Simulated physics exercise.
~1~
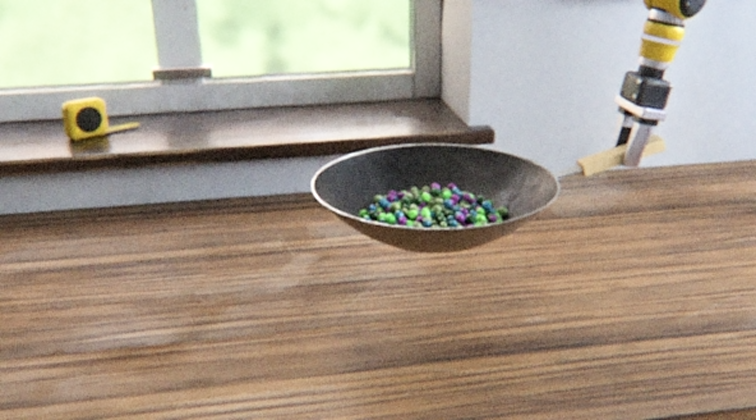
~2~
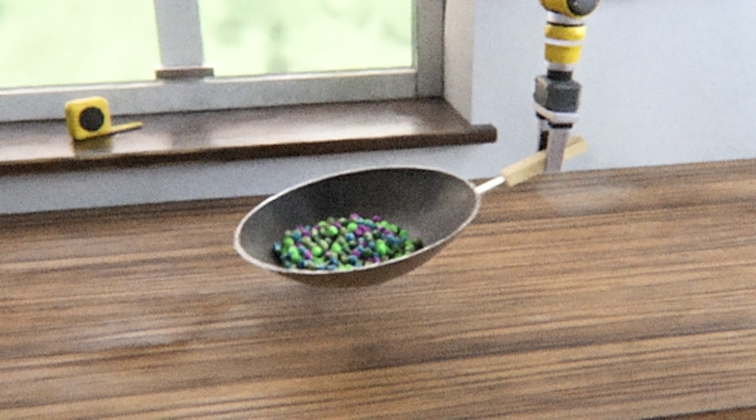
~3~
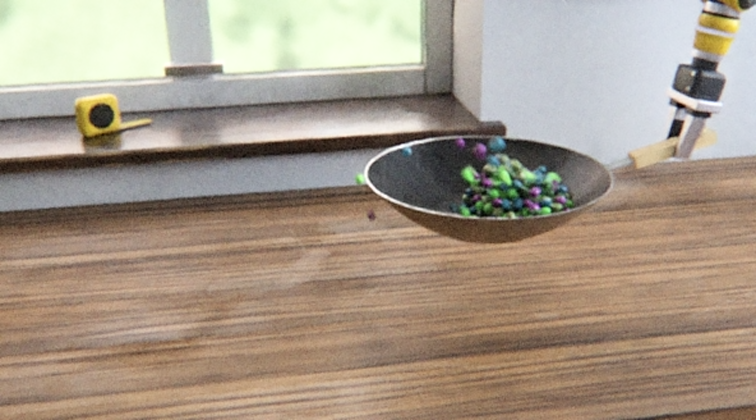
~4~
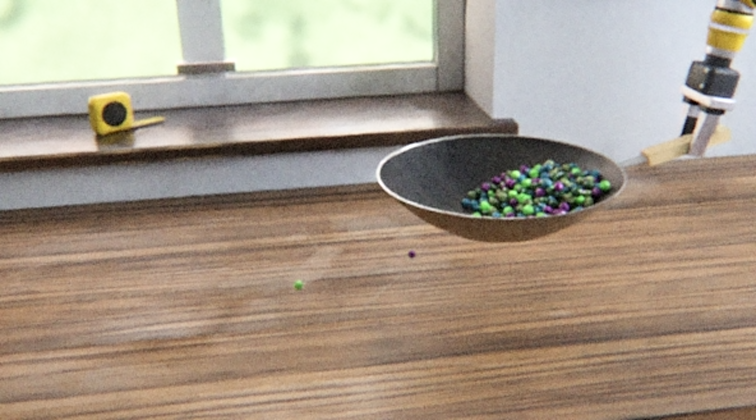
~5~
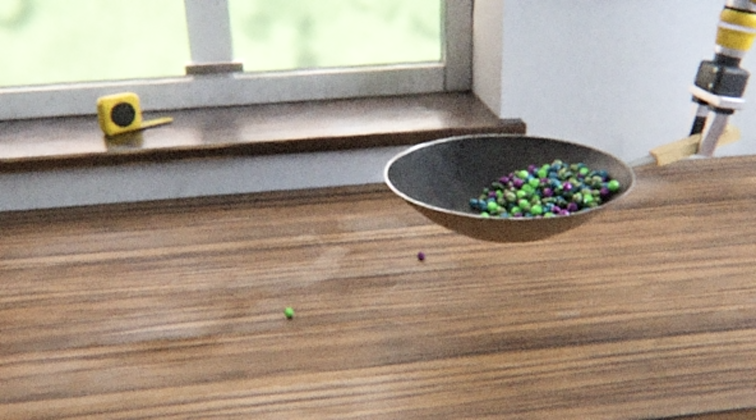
Wooden tabletop by a window, a robot arm swinging a wok of colourful round sweets left then right, two spilling out.
